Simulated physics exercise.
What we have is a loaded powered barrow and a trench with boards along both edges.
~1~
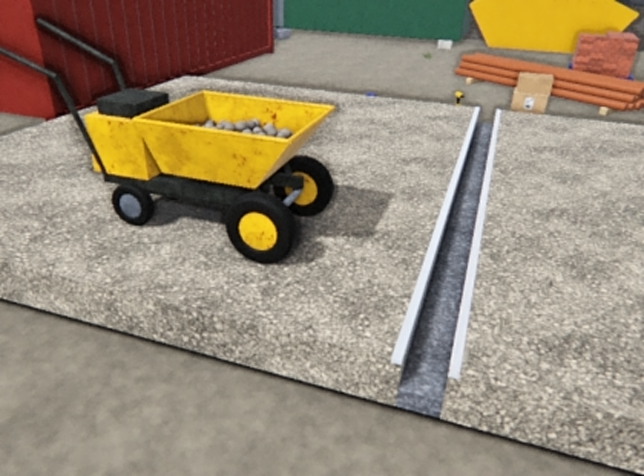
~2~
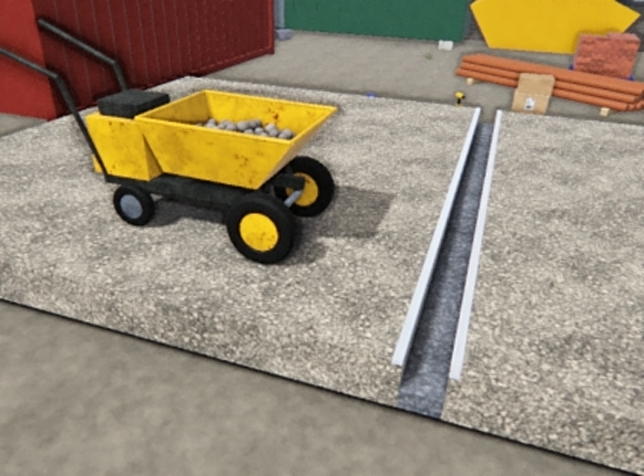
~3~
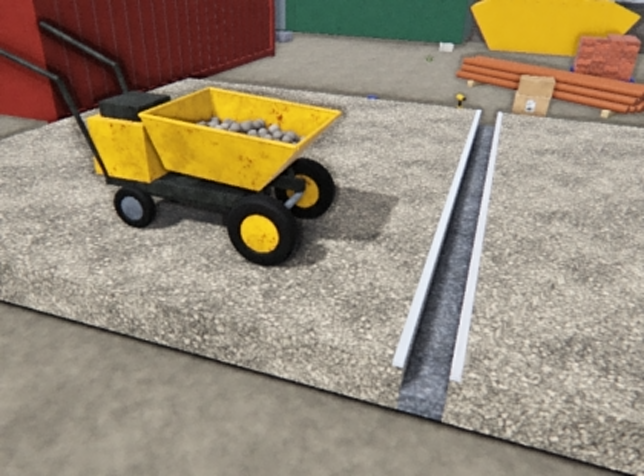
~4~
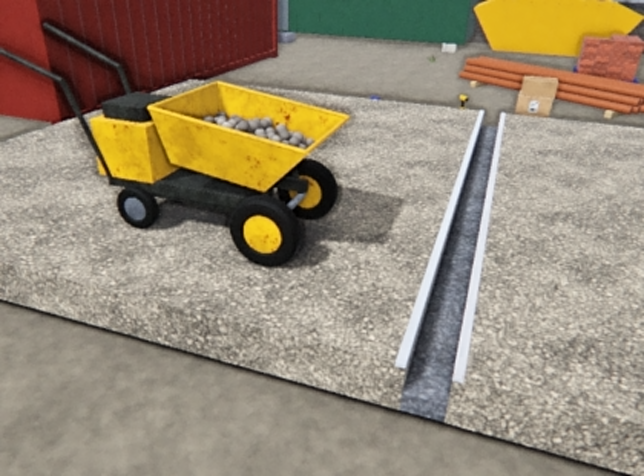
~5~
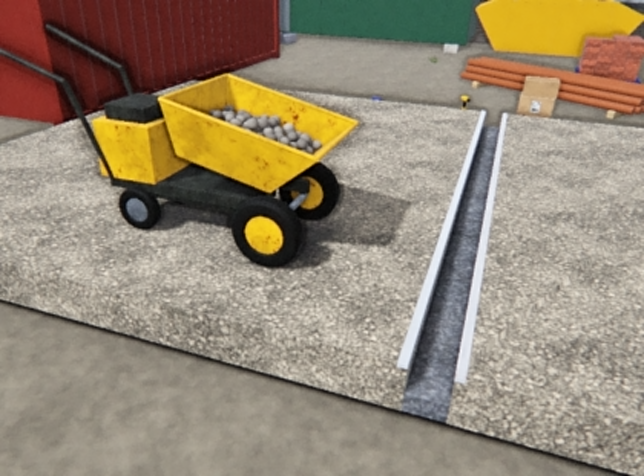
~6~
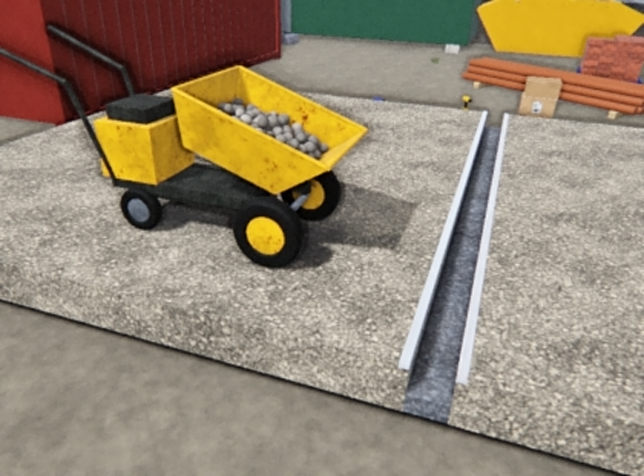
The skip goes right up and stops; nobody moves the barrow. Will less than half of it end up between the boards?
Most stays out.
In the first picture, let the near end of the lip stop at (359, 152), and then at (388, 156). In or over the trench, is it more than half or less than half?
One after the other: The greater share and the lesser share.
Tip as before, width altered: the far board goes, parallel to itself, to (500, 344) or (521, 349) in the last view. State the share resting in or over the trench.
Lab note: Case 1 near 30 percent, case 2 near 30 percent.
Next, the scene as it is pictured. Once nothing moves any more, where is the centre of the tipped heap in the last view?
(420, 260).
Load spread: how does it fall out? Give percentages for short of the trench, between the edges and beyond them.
Short about 60 %, between about 30 %, beyond about 0 %.
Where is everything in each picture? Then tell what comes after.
The first picture shows lip of the skip (289, 142), level; top of the load (239, 139), river pebbles; first edge of the trench (409, 320); far edge (461, 332), the trench under half as wide as the skip, and about as deep as wide.
The second picture shows lip of the skip (291, 144), level; top of the load (225, 137).
The third picture shows lip of the skip (297, 148), tipped barely; top of the load (229, 137).
The fourth picture shows lip of the skip (306, 153), tipped a little; top of the load (228, 129).
The fifth picture shows lip of the skip (317, 160), tipped a little; top of the load (225, 130).
The sixth picture shows lip of the skip (328, 169), tipped clearly; top of the load (236, 121); first edge of the trench (417, 325); far edge (469, 337).
Just after the last frame, skip tipped steeply; every one in the skip.
A moment on, skip tipped right over; the larger part in the skip; about a tenth short of the trench; just a few falling.
Further on, skip tipped right over; about a tenth in the skip; roughly half short of the trench; roughly a quarter in or heaped over the trench; just a few beyond it.
When it is over, skip tipped right over; about a tenth in the skip; roughly two thirds short of the trench; roughly a third in or heaped over the trench; just a few beyond it.
